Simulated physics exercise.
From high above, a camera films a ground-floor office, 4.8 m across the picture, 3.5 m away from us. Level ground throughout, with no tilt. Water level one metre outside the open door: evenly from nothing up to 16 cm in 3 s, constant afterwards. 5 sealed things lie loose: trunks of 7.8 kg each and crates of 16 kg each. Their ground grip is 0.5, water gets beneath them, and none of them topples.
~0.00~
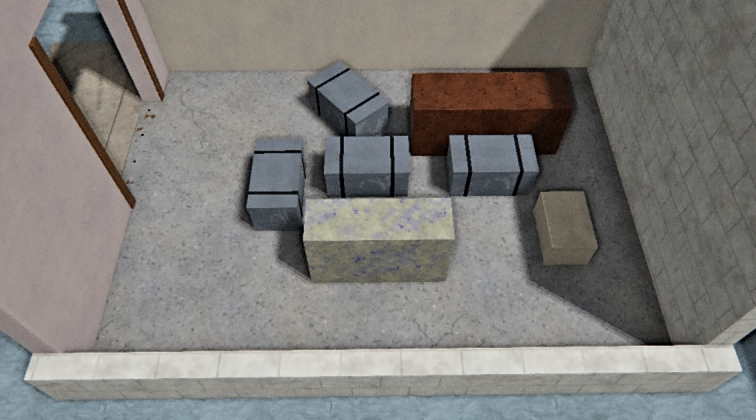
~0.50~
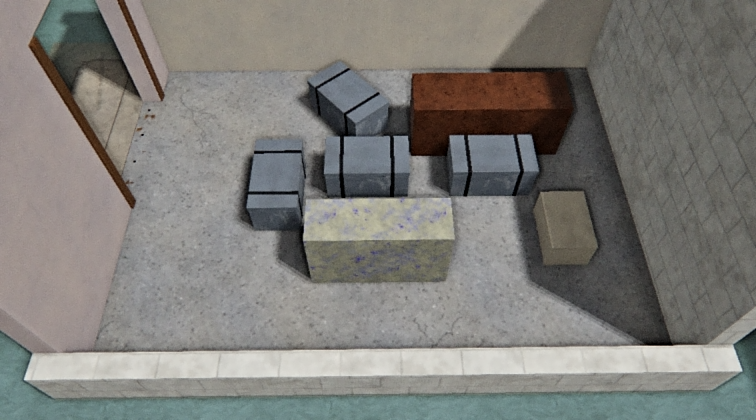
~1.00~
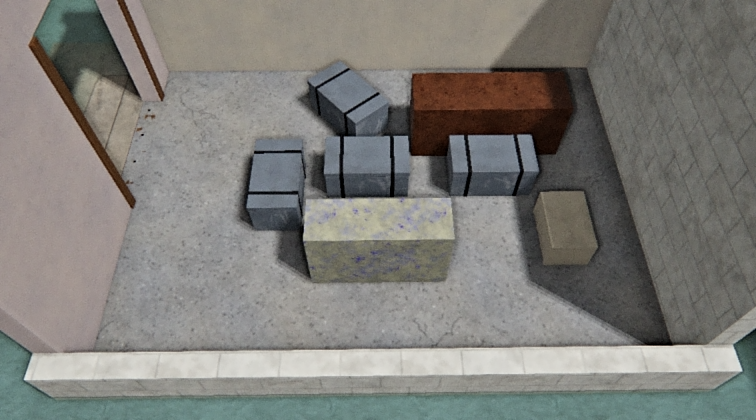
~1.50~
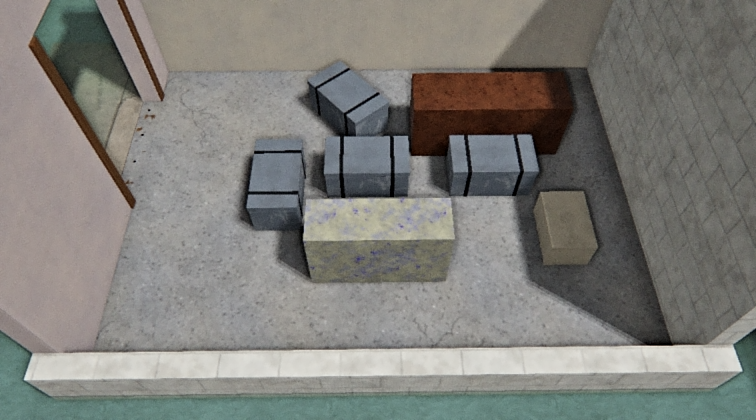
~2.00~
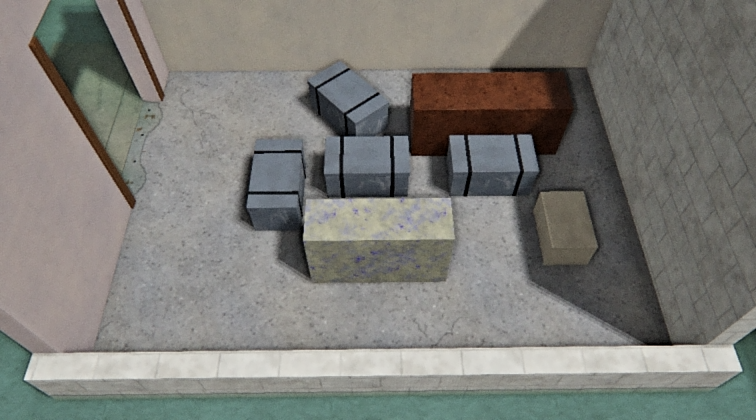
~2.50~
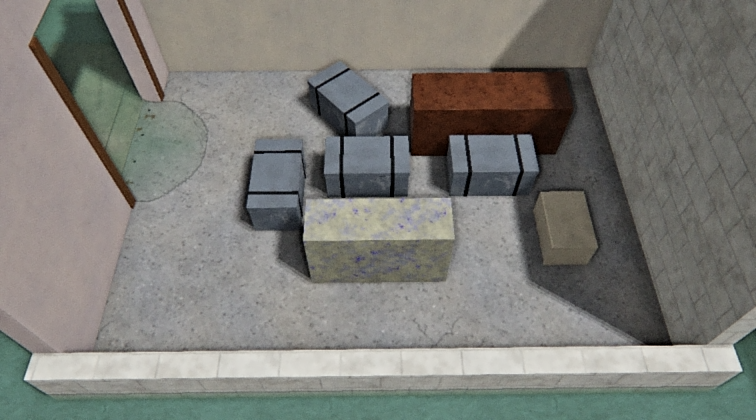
A reddish-brown box, a mottled one, a small tan one and four strapped gray ones sat still in a room while greenish water appeared outside, then spread in through the doorway at left.
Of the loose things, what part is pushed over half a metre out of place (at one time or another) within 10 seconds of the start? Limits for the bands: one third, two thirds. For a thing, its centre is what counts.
Band: Top, two thirds or more.
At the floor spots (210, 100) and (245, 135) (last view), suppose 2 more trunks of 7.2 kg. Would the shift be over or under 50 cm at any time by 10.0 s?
Note: Item 1 stays inside the limit; item 2 exceeds the limit.
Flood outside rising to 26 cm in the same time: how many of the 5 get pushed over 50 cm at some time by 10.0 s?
With that change, 5 of them.
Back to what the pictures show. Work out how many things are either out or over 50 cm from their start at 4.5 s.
That would be 0.
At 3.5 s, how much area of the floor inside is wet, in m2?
Roughly 2.5 m2.
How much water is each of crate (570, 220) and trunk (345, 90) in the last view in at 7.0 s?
Depth approx. 3 cm / 4 cm.
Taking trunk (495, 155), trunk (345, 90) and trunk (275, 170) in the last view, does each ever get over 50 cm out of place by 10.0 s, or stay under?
First farther, then farther, then farther.
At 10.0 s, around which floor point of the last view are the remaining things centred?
Close to (541, 197).
After 3.5 s 0 of 5 are over 50 cm from their spots; 0 afloat.
After 4.5 s 0 of 5 are over 50 cm from their spots; 0 afloat.
After 7.0 s 4 of 5 are over 50 cm from their spots; 3 afloat.
After 10.0 s 4 of 5 are over 50 cm from their spots, and 4 have been at some point; 4 afloat.
